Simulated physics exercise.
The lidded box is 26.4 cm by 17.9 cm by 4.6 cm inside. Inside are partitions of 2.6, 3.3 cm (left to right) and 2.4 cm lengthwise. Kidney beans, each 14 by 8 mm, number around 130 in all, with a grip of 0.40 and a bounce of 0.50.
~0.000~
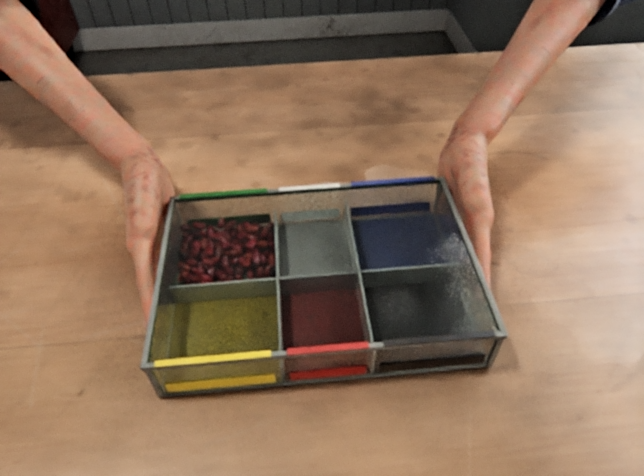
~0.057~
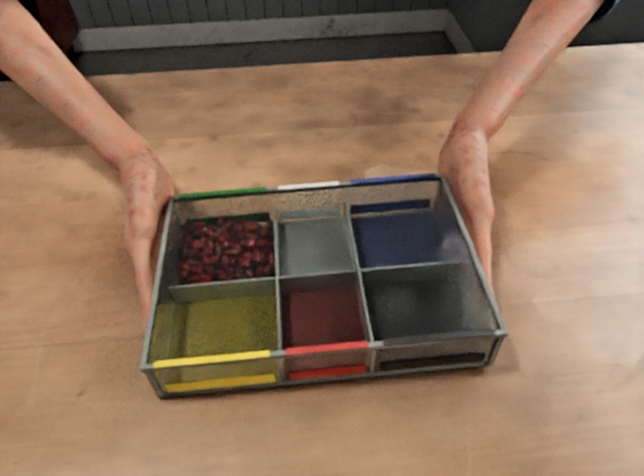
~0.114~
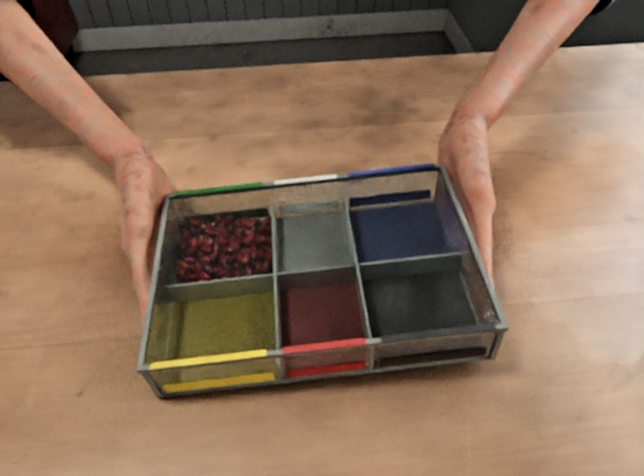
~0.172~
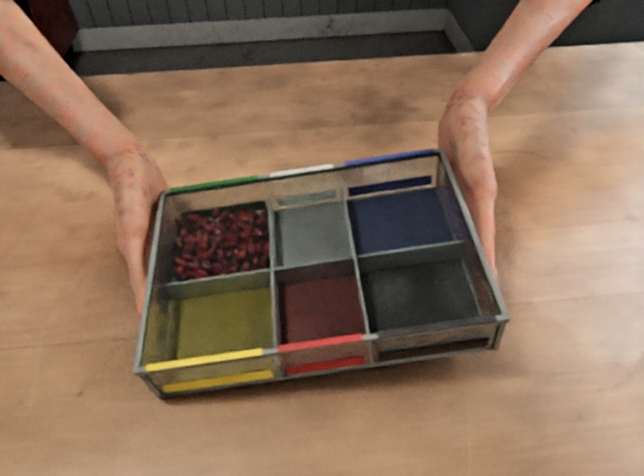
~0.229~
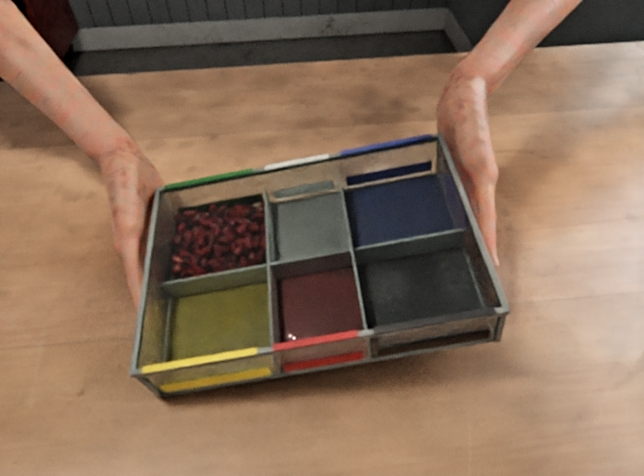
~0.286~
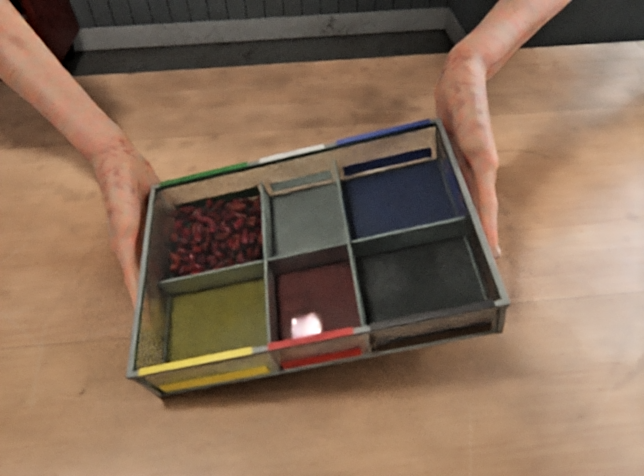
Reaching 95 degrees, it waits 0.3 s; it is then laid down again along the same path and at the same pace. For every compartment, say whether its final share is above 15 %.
In order: Red: Stays behind the line; blue: Stays behind the line; green: Crosses the line; yellow: Crosses the line; white: Stays behind the line; black: Stays behind the line.
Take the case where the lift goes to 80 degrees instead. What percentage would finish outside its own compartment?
I'd say close to 15 percent.
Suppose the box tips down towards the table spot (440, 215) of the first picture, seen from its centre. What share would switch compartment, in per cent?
My guess is roughly 45 percent.
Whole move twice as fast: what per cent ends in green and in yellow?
Final share: Green 60 %, yellow 40 %.
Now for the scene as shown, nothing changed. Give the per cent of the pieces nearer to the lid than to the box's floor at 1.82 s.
50 %.
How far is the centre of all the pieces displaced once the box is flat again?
5.0 cm or thereabouts.
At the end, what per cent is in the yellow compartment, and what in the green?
The yellow one gets 35 per cent and the green one 65 per cent.
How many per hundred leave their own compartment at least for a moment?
Estimate: Some 35 per cent.
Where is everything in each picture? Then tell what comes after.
Box tilt 0 degrees, front corners at (148, 364) and (500, 333); green 100 %, in the first picture.
Box tilt 1 degrees, front corners at (147, 365) and (501, 331), in the second picture.
Box tilt 3 degrees, front corners at (143, 367) and (501, 325), lowest corner left front, in the third picture.
Box tilt 7 degrees, front corners at (140, 369) and (502, 317), lowest corner left front, in the fourth picture.
Box tilt 10 degrees, front corners at (136, 371) and (502, 308), lowest corner left front, in the fifth picture.
Box tilt 14 degrees, front corners at (134, 373) and (502, 301), lowest corner left front; green 100 %. Its pace works out near 60 degrees a second, in the sixth picture.
After 1.82 s, tilt 95 degrees; green 75 %, yellow 25 %.
After 2.84 s, tilt 48 degrees; green 65 %, yellow 35 %.
Then, at 3.85 s, tilt 0 degrees; green 65 %, yellow 35 %.
At rest (4.4 s), red 0 %, blue 0 %, green 65 %, yellow 35 %, white 0 %, black 0 %.
